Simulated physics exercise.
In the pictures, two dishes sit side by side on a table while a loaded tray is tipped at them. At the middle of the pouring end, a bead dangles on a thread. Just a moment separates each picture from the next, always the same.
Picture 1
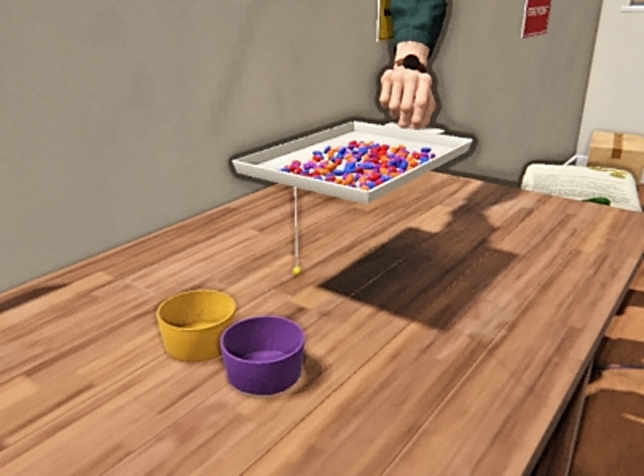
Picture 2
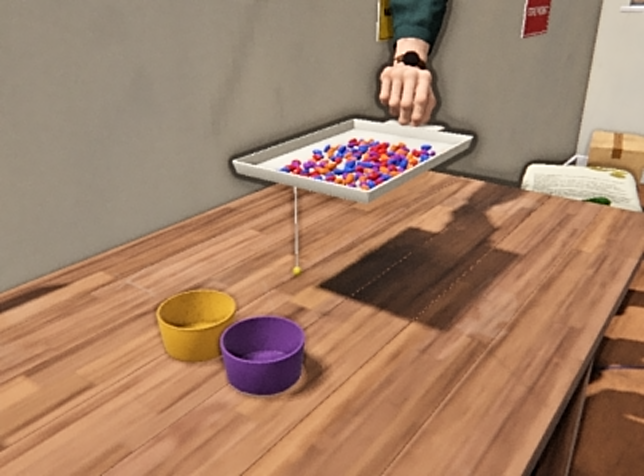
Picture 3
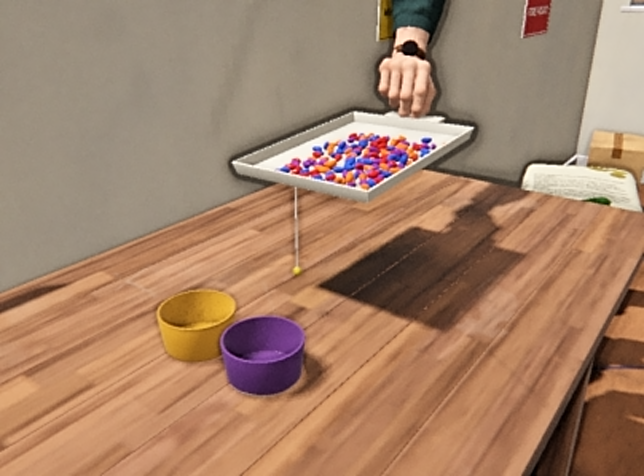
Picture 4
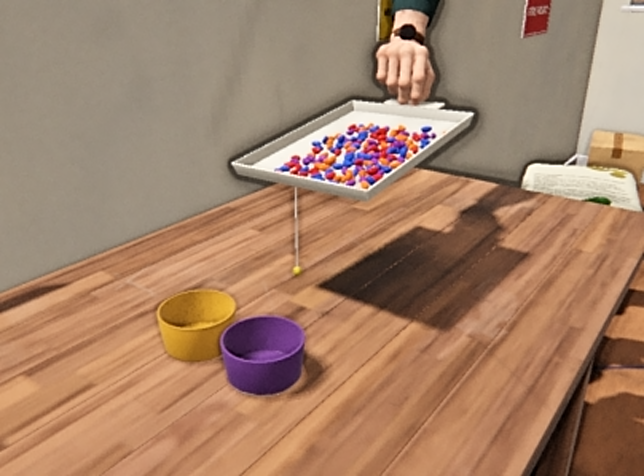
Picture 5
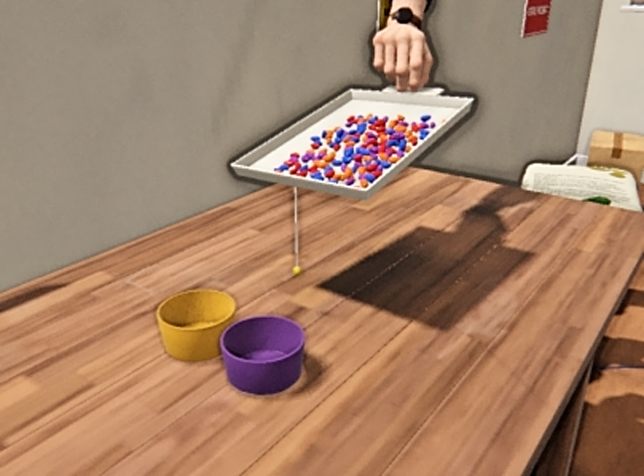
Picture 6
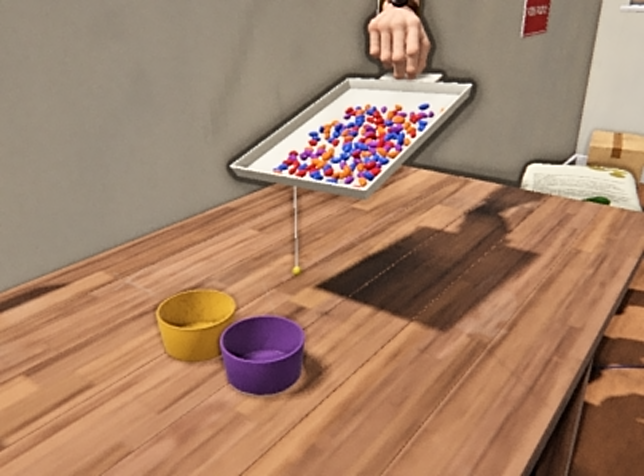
White tray of colourful jelly beans tilting gradually toward its left corner as a hand raises the far end above two bowls.
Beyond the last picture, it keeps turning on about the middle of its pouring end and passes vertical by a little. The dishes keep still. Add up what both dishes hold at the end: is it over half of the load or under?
It comes to under half.
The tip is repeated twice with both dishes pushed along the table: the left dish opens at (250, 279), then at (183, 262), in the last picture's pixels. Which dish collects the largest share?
Try 1: The dish at left; try 2: The dish at right.
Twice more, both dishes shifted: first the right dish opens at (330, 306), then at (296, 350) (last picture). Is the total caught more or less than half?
First try: Lower than half; second try: Lower than half.
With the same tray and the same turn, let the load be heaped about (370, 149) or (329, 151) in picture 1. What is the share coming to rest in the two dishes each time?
First case: Close to 10 %; second case: Close to 0 %.
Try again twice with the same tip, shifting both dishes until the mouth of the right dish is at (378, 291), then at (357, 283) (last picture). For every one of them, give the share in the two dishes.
The first position comes out at 0 per cent, the other at 0 per cent.
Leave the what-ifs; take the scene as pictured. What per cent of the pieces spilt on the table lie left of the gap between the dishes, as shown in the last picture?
Around 30 %.
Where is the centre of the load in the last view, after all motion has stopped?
Resting centre, last picture - approx. (253, 322).
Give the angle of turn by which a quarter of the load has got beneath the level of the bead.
My estimate is some 105 degrees.
Soon after the last picture, tray tipped steeply; all on the tray.
A little later, tray tipped right over; most on the tray; a stray few outside both; about a quarter in the air.
Later still, tray tipped past a quarter turn; a small part in the right dish; a stray few in the left dish; nearly all outside both.
At rest, tray tipped past a quarter turn; a small part in the right dish; a stray few in the left dish; nearly all outside both.
